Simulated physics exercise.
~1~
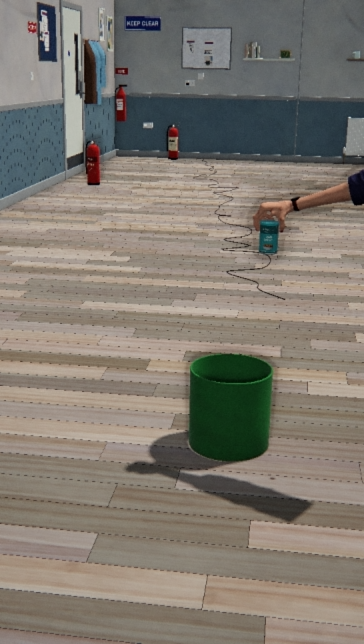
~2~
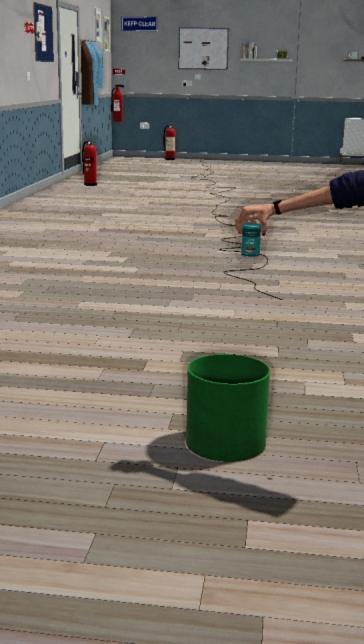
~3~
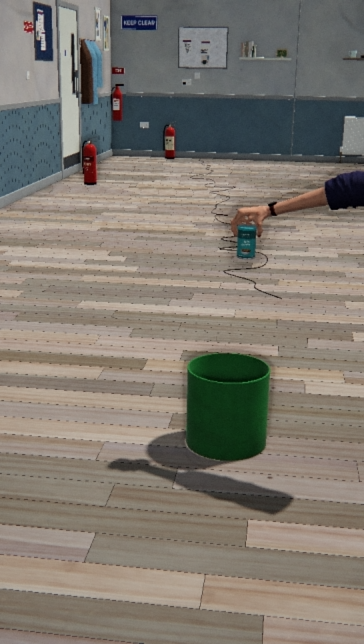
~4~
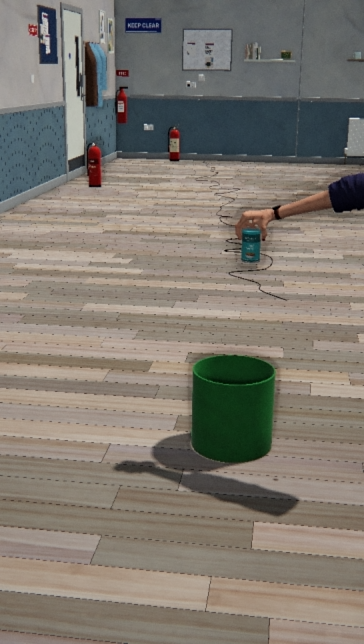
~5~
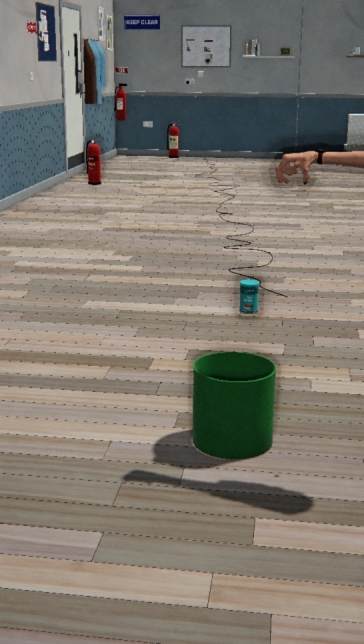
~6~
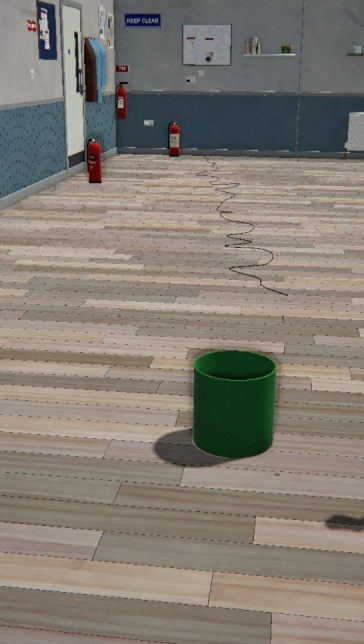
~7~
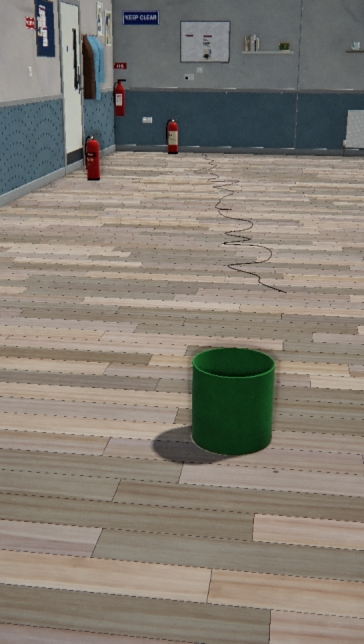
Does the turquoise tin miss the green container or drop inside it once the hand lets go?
The turquoise tin drops inside the green container and is hidden from view, with none of it left on the visible floor.
